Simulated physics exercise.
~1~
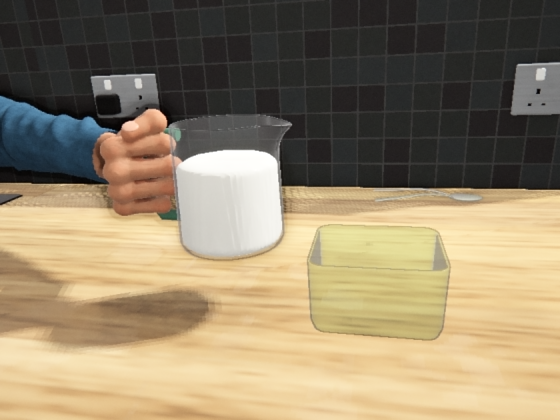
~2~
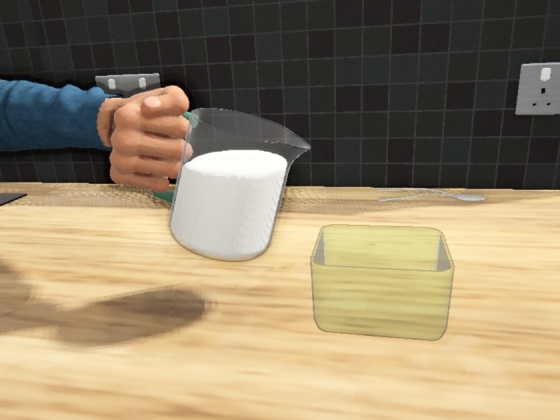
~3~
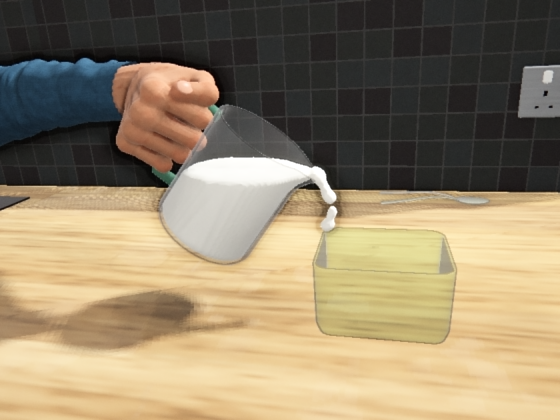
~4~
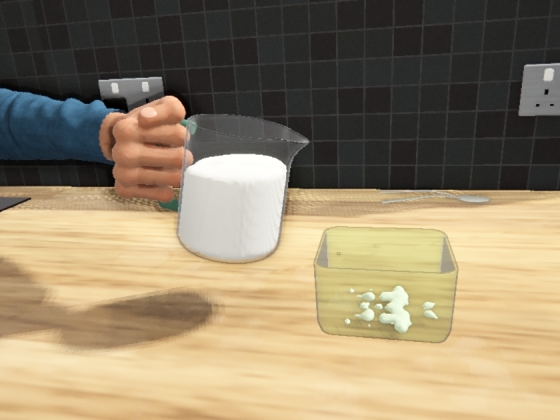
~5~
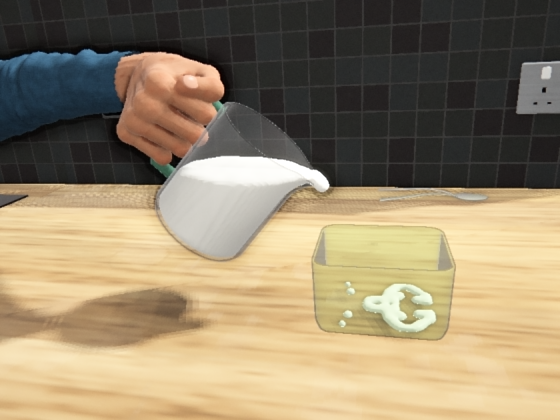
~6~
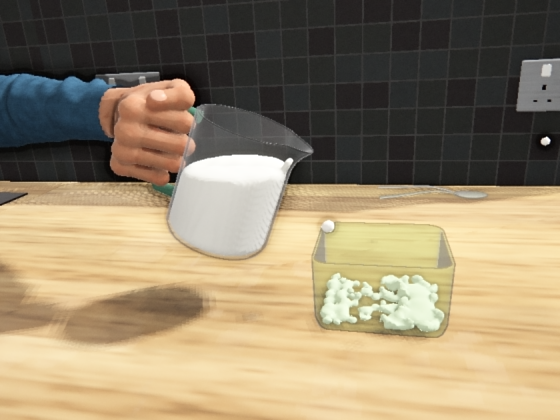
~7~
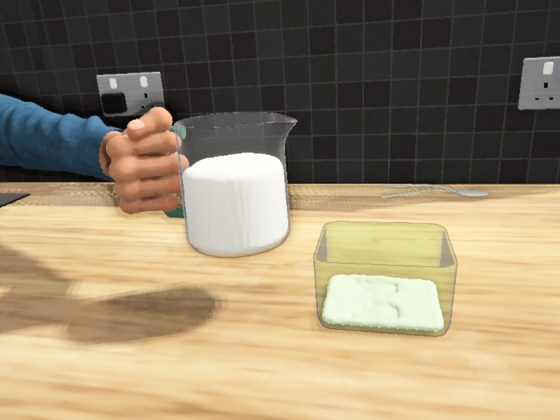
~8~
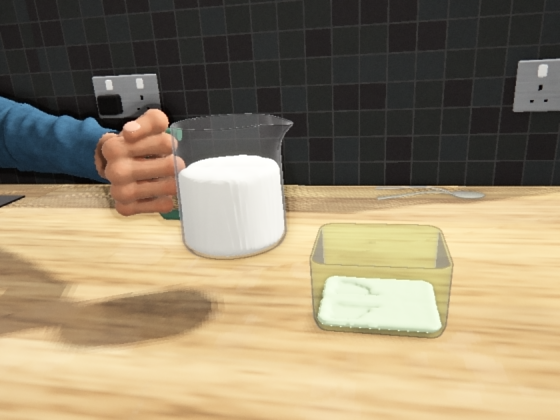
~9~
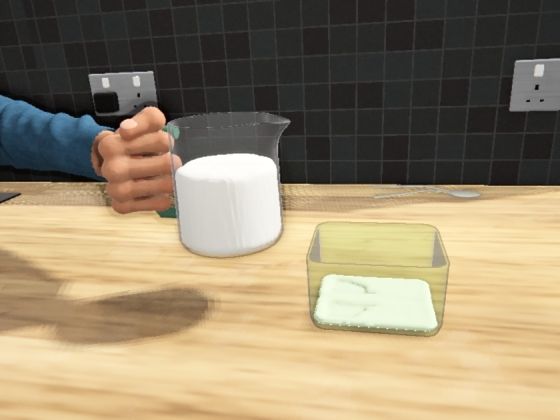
At the start, a hand in a blue sleeve holds a clear jug of white milk upright on the left of a wooden worktop, beside an empty, see-through yellowish tub. The hand tips the jug to the right until a little milk spills from the spout towards the tub. It eases the jug back almost upright, leaving small pale blobs in the tub, then tilts it again, further, and more milk collects. Finally the jug is levelled, and the milk settles into a shallow pale layer in the tub, while the jug still holds plenty.
